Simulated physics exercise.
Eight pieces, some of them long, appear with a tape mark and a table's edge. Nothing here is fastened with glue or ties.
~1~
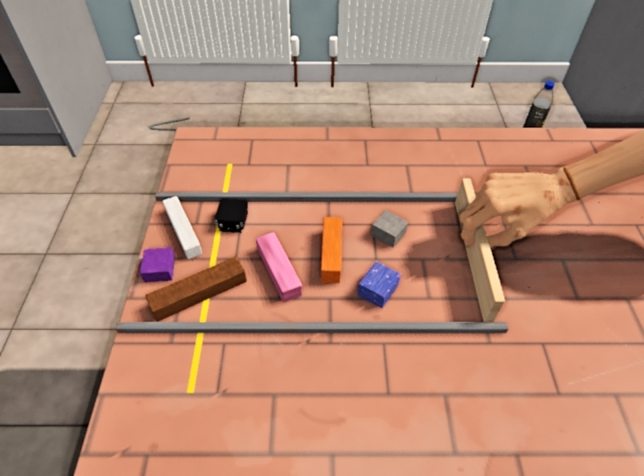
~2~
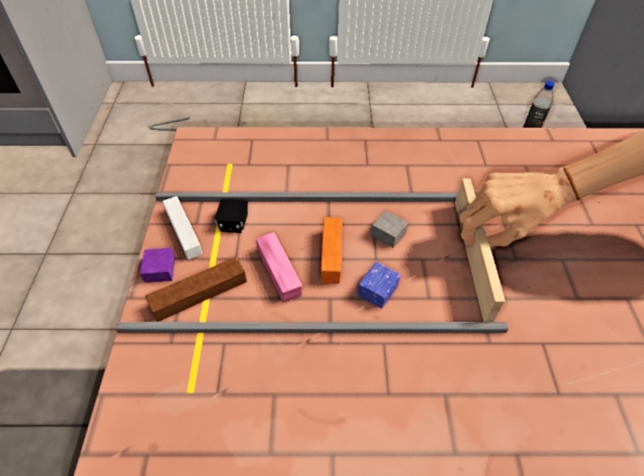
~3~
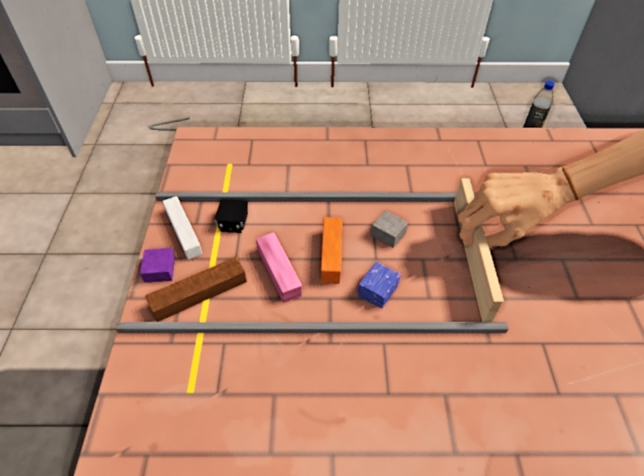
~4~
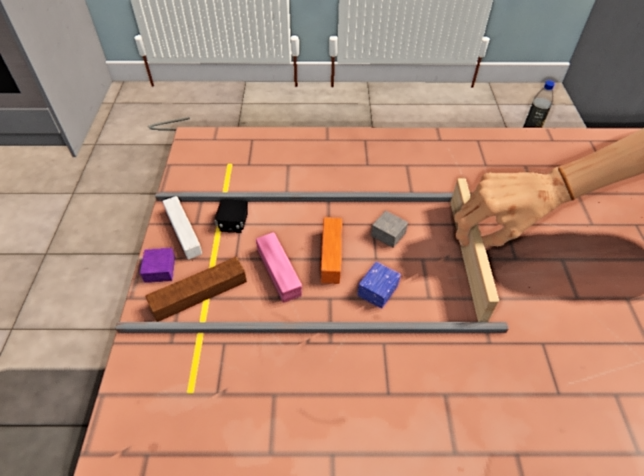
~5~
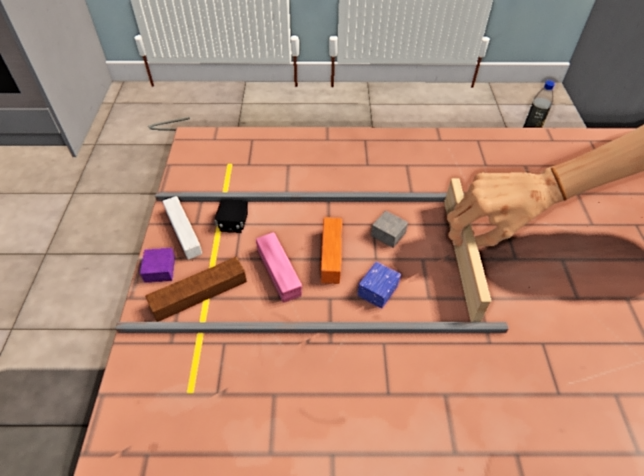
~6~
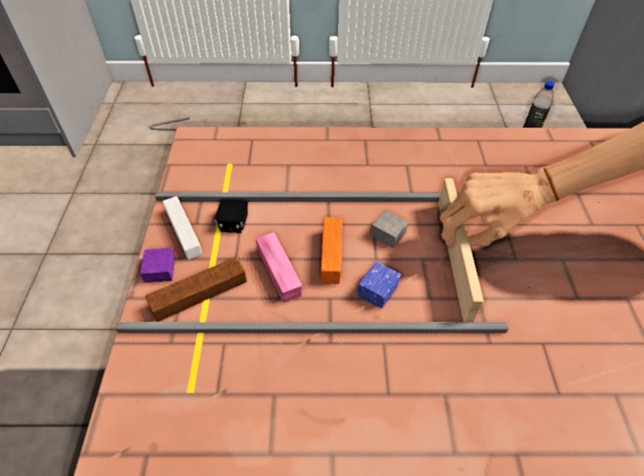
On a brick-patterned tabletop in a room with radiators, a hand slid a wooden board slightly left between two grey rails, while the colourful blocks and bars near the yellow tape stayed still.
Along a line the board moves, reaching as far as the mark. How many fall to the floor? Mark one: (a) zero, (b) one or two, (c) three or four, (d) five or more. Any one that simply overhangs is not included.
(b) one or two.
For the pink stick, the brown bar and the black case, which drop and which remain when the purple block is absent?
Well, the pink stick is left in place, the brown bar topples off and the black case is left in place.
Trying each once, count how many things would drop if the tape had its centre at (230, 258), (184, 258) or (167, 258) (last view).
Respectively, 1, 4 and 5.
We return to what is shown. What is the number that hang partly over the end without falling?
1 overhanging.
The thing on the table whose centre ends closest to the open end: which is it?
Foremost: The white bar.
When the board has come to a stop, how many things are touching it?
Contact count: 3.
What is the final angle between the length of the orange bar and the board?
Angle: Close to 0 degrees.
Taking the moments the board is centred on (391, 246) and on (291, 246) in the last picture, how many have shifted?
The first number is 2, the next one 5.
A little later, none off yet; purple block at rest near (158, 265); white bar at rest near (182, 227); brown bar at rest near (198, 288).
When it is over, the number that fall off is one or two; down, brown bar and purple block.
